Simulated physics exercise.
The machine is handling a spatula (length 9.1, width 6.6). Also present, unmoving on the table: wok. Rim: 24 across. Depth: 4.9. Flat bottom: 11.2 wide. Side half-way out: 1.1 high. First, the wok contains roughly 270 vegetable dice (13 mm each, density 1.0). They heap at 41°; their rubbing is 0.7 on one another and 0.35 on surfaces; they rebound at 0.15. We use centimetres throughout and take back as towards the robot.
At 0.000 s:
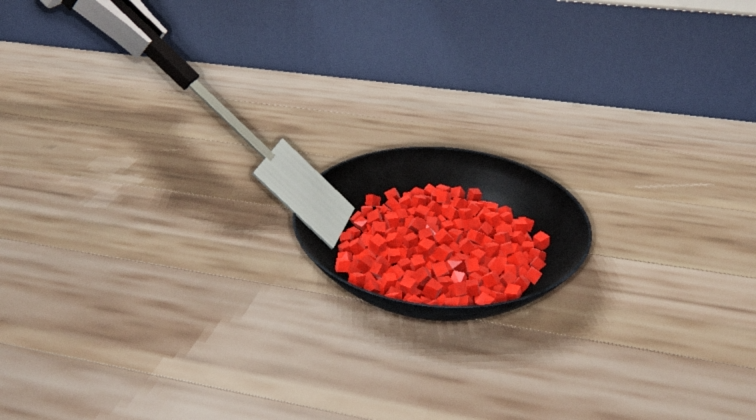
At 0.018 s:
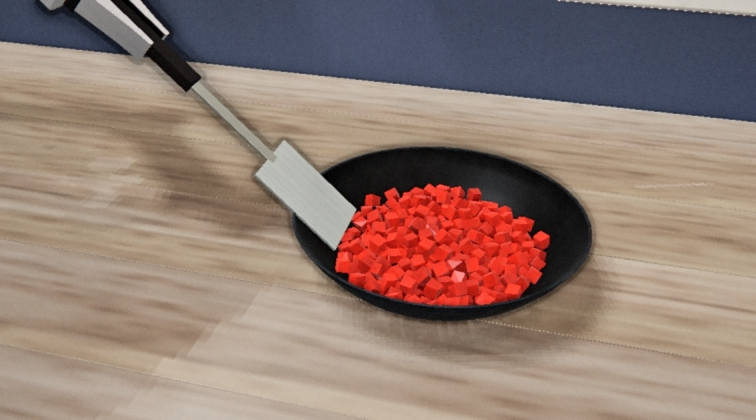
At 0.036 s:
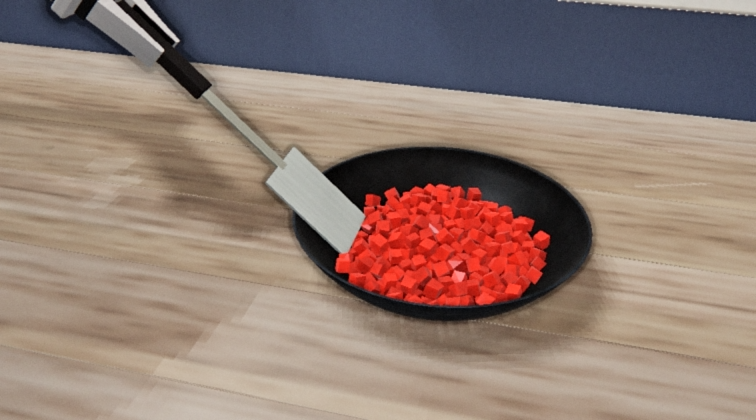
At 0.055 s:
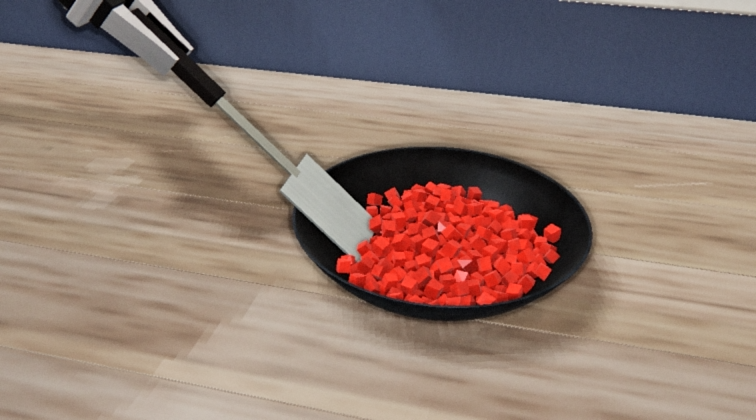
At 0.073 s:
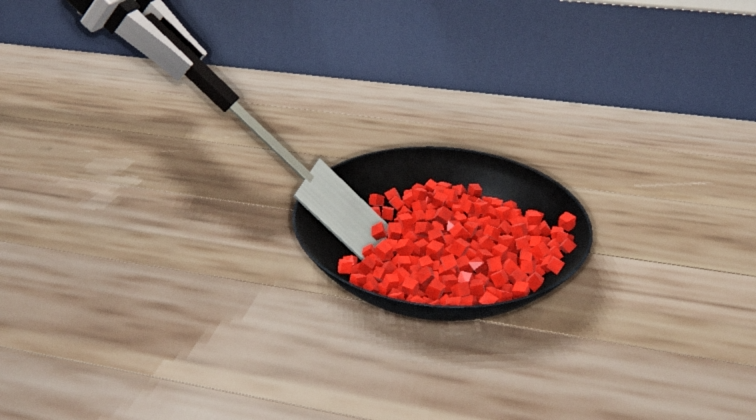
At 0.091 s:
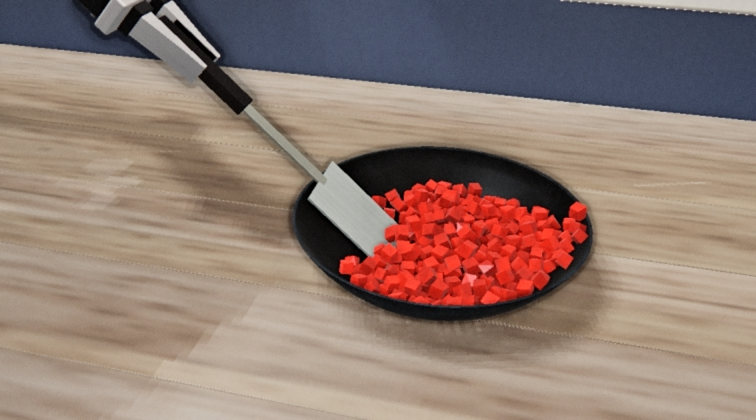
A robotic arm pushes a spatula rightward into red cubes, shifting them across a black pan.
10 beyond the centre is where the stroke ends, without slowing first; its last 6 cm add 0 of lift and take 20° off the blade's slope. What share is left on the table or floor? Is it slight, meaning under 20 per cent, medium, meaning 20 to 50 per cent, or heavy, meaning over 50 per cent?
It is medium, from 20 to 50 per cent.
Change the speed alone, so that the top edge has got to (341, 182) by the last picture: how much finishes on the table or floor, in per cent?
Expect some 45 per cent there.
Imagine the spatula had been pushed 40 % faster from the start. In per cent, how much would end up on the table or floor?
45 per cent, roughly.
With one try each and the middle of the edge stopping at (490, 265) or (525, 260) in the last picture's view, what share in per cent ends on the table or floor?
Close to 5 and close to 15 per cent, respectively.
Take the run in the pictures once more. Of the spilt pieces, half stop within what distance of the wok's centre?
Looks like roughly 20 centimetres to me.
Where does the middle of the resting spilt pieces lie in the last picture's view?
In the last view, it's around (664, 295).
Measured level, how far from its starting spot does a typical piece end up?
I'd guess close to 6 centimetres.
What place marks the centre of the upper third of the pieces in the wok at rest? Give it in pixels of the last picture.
Pixel estimate: About (530, 265).
After 0.17 s, sloping 43°, highest piece 7 above the table; 268 in the wok, 4 on the blade or in flight.
After 0.24 s, sloping 36°, highest piece 7 above the table; 257 in the wok, 3 on the table or floor, 12 on the blade or in flight.
After 0.48 s, sloping 23°, highest piece 7 above the table; 179 in the wok, 89 on the table or floor, 4 on the blade or in flight.
After 1.53 s, sloping 23°, highest piece 7 above the table; 177 in the wok, 95 on the table or floor.
At rest, 177 in the wok, 95 on the table or floor. That is 35 % on the table or floor.
